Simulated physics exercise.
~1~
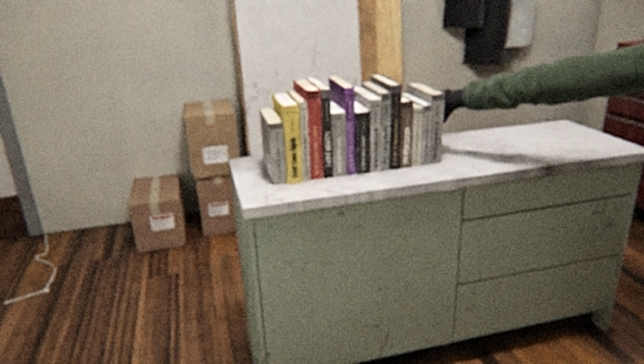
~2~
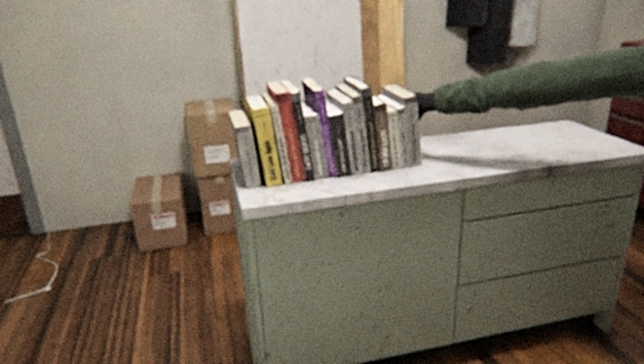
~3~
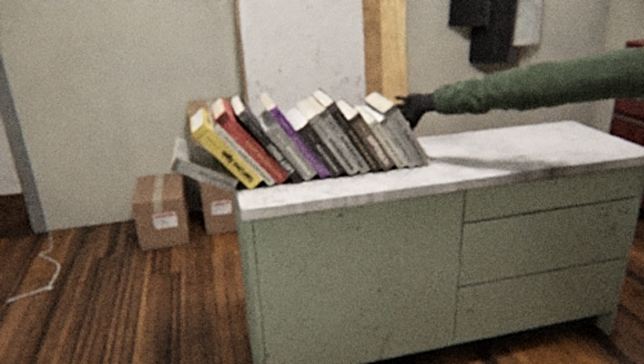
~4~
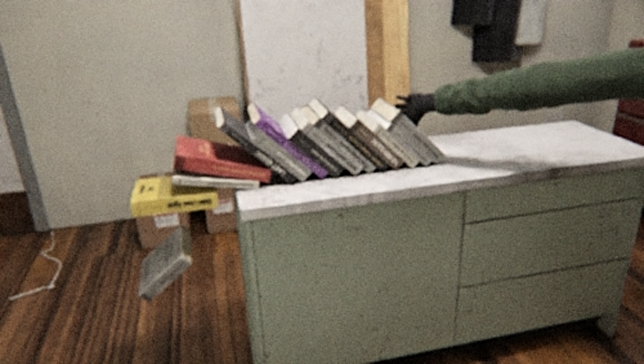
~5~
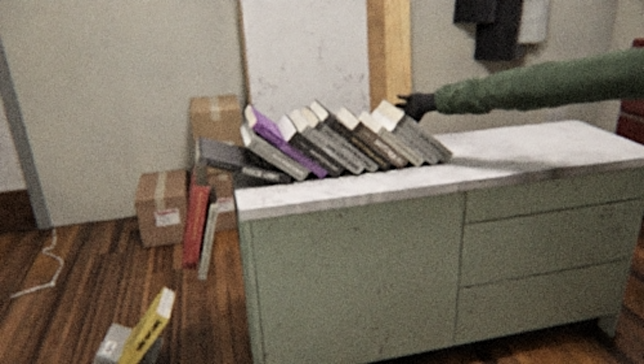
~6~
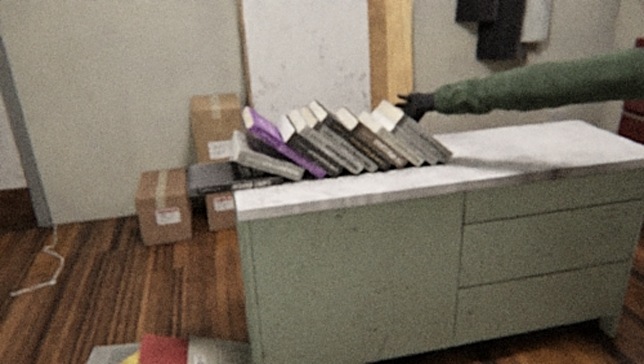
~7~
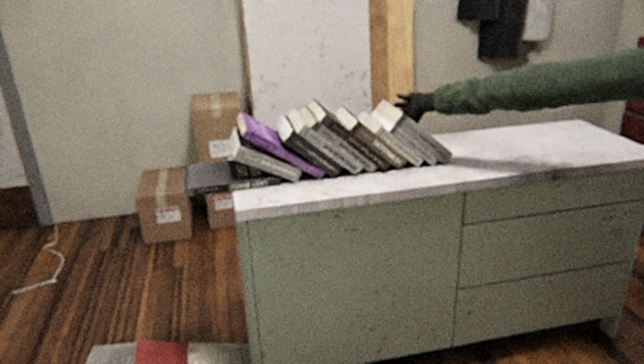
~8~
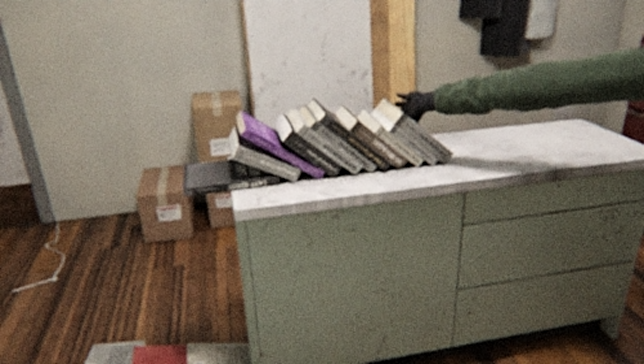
At first, a row of books stands upright on the pale top of a green cabinet, with a gloved hand in a green sleeve at its right end. The hand pushes the row left, and the books begin to tilt. They lean steeply as the hand stops, and those at the left end tip over the edge. A grey book drops, then the yellow, the red and another pale one tumble to the floor. The purple book and the others beside it stay leaning on top, while a dark book lies overhanging the edge and the fallen ones rest below.
